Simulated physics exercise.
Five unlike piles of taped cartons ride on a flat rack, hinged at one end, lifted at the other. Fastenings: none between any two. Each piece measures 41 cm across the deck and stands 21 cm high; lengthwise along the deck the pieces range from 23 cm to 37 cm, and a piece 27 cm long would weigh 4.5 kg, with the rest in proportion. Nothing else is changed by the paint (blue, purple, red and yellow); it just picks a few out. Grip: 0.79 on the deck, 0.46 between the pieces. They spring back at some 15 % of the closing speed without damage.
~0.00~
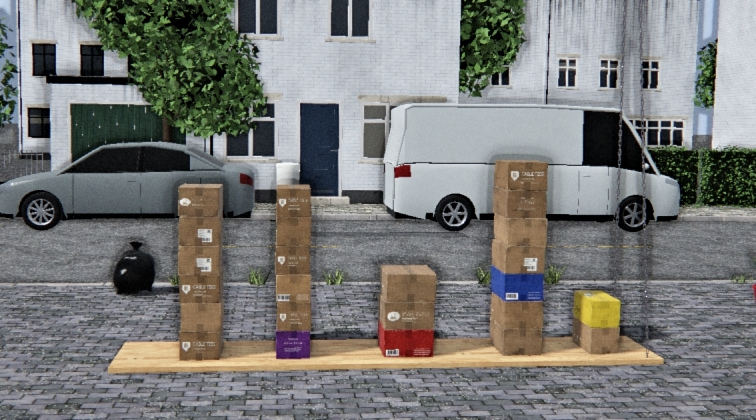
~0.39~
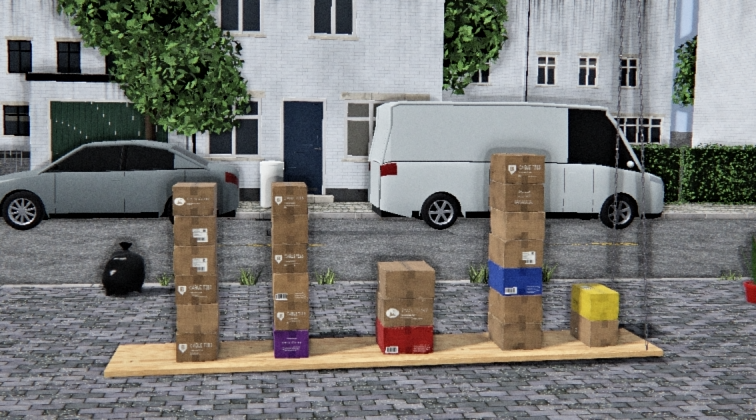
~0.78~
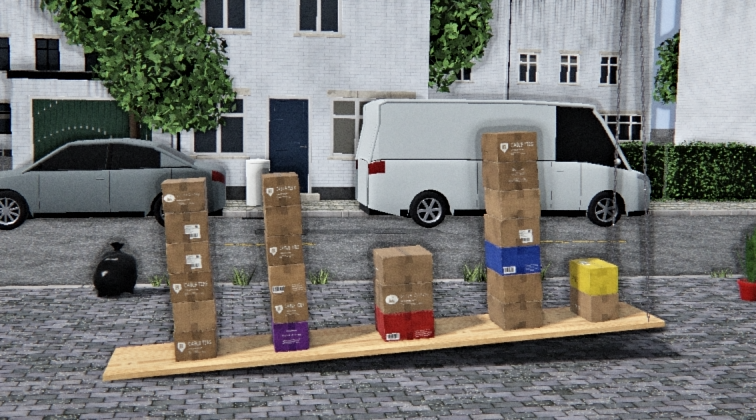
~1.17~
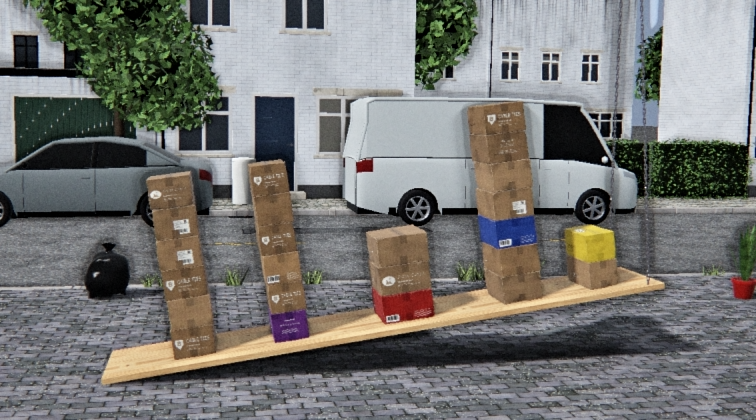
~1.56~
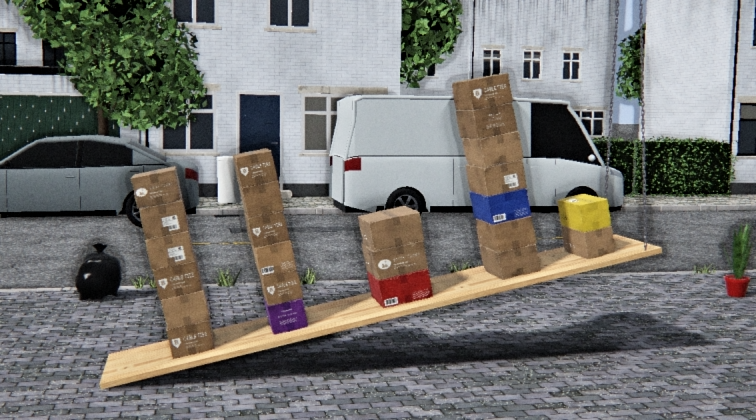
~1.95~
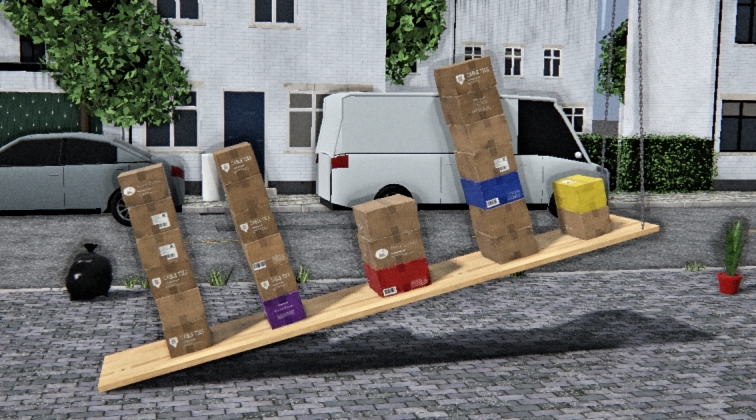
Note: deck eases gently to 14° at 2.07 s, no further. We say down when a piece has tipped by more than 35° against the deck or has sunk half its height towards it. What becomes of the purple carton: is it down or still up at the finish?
It is down.
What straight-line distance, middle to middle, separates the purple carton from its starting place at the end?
About 45 cm from where it started.
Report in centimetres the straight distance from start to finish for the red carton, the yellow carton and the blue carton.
Red 50, yellow 90, blue 80.
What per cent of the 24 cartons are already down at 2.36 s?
By then 0 %.
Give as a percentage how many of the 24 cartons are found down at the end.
It works out at roughly 90 per cent.
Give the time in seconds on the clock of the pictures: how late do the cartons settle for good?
Settling time: Near 4.5 s.
After 2.36 s, slope 14°; none of the 24 cartons down, 19 disturbed; purple carton leaning 24°; blue carton leaning 18°.
After 2.70 s, slope 14°; 19 of the 24 cartons down; purple carton leaning 58°; blue carton leaning 43°, 11 cm lower.
After 3.24 s, slope 14°; 21 of the 24 cartons down; purple carton on its side; blue carton leaning 53°, 21 cm lower.
At rest (4.5 s), slope 14°; 21 of the 24 cartons down; purple carton on its side; blue carton leaning 53°, 21 cm lower; yellow carton unmoved. As the last picture would show them, middles, purple carton near (242, 312), blue carton near (426, 234).
